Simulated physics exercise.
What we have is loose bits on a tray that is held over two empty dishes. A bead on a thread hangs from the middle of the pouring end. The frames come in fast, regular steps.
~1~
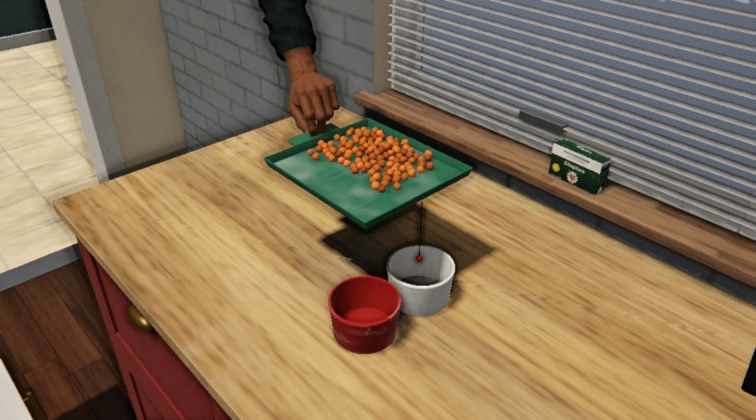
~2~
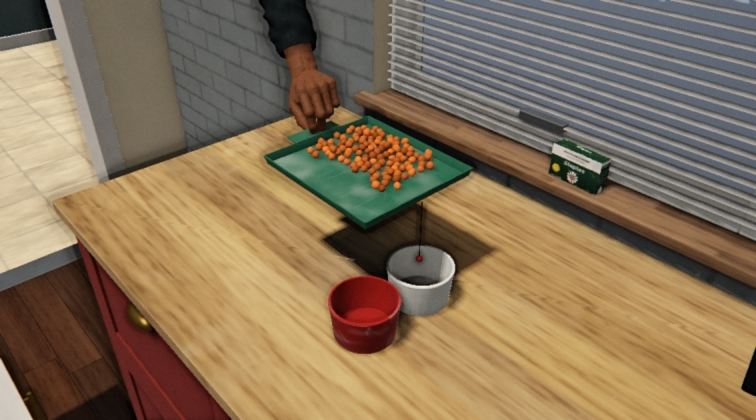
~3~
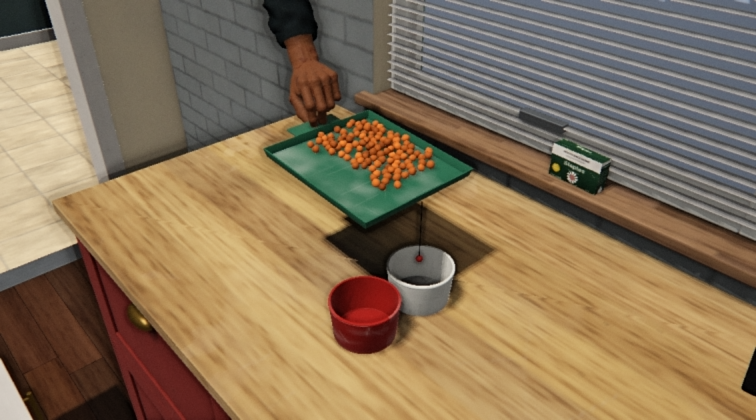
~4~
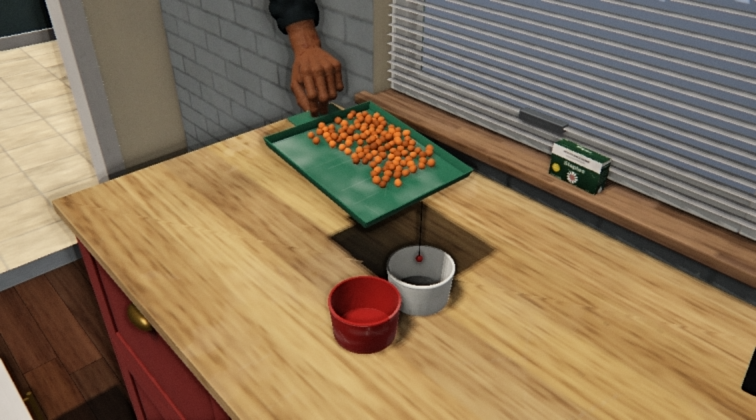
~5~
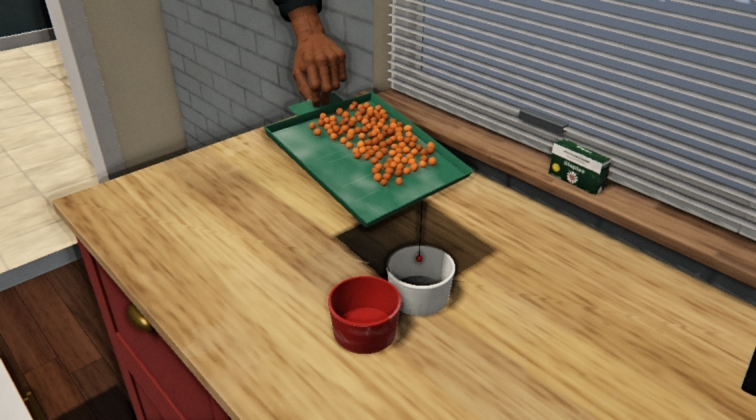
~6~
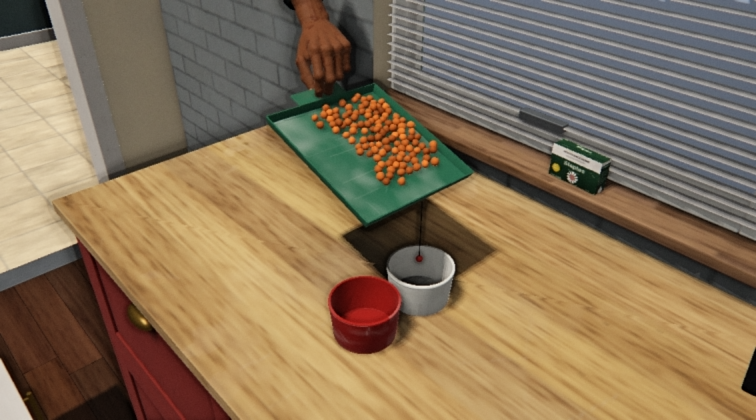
A hand gradually raises the back of a green tray holding small orange balls.
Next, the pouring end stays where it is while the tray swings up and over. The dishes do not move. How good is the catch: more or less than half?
Together they catch only the smaller part.
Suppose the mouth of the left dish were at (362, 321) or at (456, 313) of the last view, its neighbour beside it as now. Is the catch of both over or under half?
The first try: Less than half. The second: Not half.
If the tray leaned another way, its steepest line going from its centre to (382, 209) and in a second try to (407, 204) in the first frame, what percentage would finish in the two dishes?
About 90 and 30 per cent.
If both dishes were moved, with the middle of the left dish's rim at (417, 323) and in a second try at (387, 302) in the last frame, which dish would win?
The first try: The dish on the right. The second: The right dish.
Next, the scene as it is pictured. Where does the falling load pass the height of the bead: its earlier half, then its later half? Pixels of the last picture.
First near (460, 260), later near (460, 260).
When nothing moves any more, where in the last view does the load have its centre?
Roughly at (478, 314).
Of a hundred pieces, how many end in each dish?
Left dish: 0 %, right dish: 10 %.
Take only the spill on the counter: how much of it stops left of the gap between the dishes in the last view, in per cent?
Some 0 per cent.
Soon, tray tipped steeply; most on the tray; a stray few in the right dish; a small part outside both; a small part in the air.
A while on, tray tipped past a quarter turn; a small part on the tray; a small part in the right dish; about half outside both; about a third in the air.
Towards the end, tray tipped past a quarter turn; a small part in the right dish; most outside both.
Finally, tray tipped past a quarter turn; none in the left dish; a small part in the right dish; most outside both.
